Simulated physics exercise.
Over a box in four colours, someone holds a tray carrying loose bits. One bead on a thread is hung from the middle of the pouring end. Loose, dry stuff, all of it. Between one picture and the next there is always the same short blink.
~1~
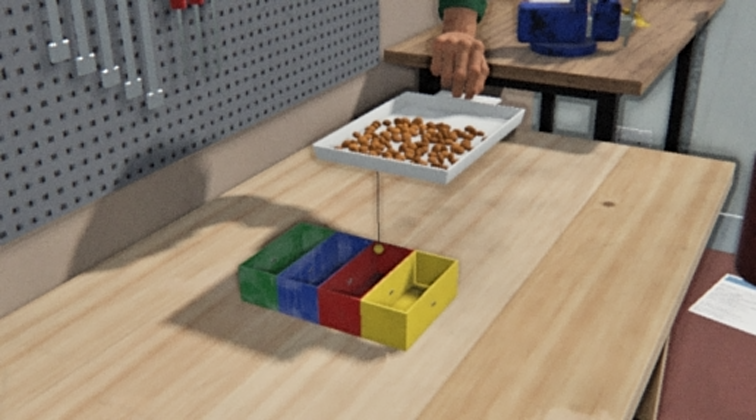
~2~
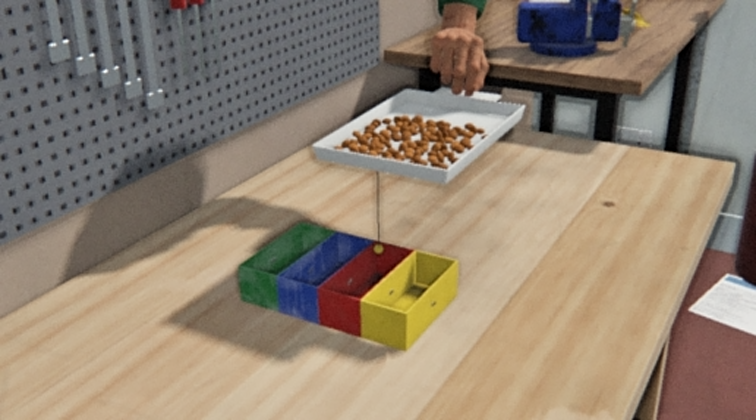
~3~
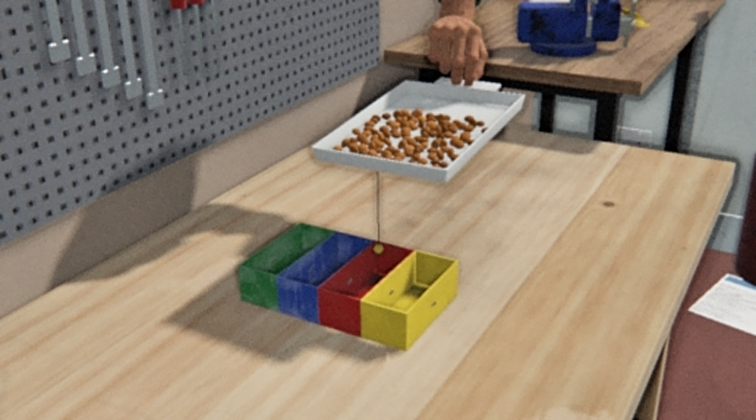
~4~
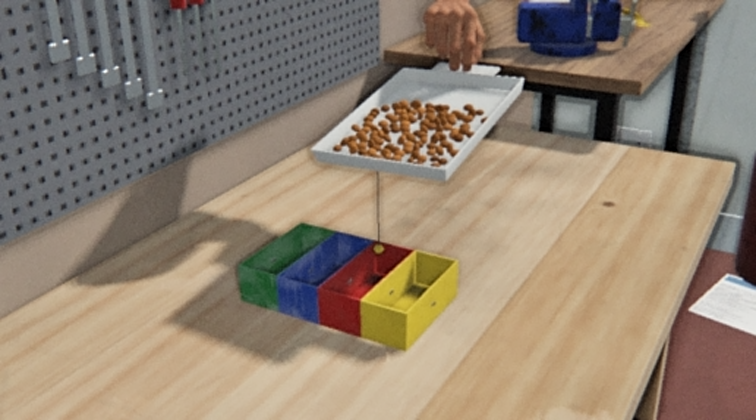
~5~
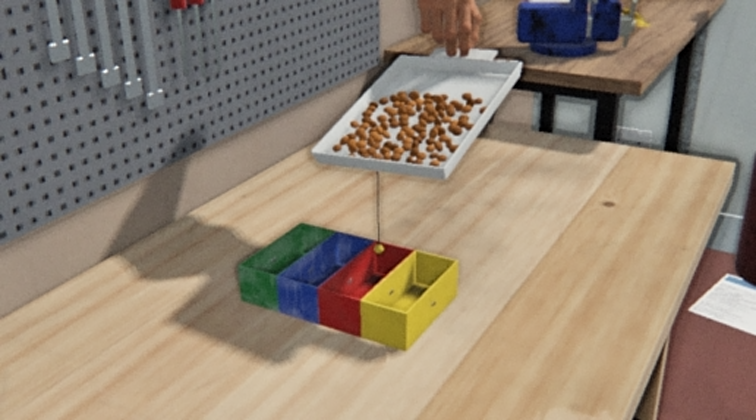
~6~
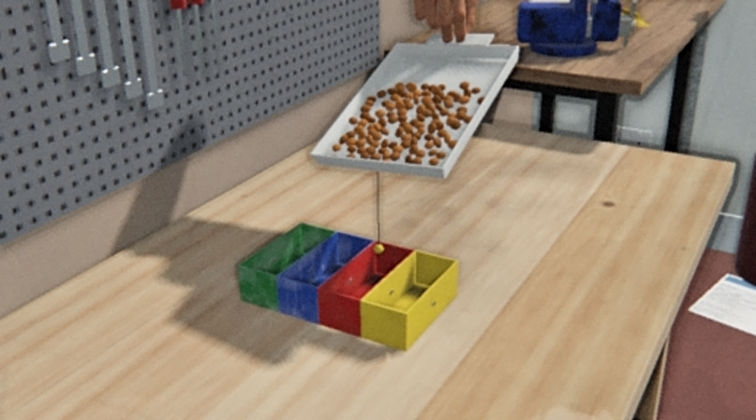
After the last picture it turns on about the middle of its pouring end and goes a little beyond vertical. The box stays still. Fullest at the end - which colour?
Blue cell.
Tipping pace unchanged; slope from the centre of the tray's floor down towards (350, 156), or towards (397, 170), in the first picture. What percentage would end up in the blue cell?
Respectively 60 % and 10 %.
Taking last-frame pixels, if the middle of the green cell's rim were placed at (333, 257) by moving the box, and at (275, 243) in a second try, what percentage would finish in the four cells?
First case: Some 80 %; second case: Some 100 %.
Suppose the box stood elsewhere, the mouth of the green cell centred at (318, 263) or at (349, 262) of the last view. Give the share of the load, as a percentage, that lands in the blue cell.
About 30 and 20 per cent respectively.
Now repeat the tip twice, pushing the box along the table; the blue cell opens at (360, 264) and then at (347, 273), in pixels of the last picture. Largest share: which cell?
First try: That green cell. Second try: That green cell.
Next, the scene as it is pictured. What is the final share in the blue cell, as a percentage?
It comes to roughly 50 percent of the load.
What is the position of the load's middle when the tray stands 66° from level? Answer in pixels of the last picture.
Near (365, 137).
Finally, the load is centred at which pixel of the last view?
The centre ends up roughly at (321, 298).
Shortly afterwards, tray tipped steeply; the whole lot on the tray.
Next, tray tipped past a quarter turn; a little on the tray; near a third in the blue cell; a little in the red cell; a little in the green cell; a little in the yellow cell; near a quarter falling or outside the box.
Some moments later, tray tipped past a quarter turn; near half in the blue cell; near a quarter in the red cell; a little in the green cell; a little in the yellow cell; only a few falling or outside the box.
In the end, tray tipped past a quarter turn; near half in the blue cell; near a quarter in the red cell; a little in the green cell; a little in the yellow cell; only a few outside the box.
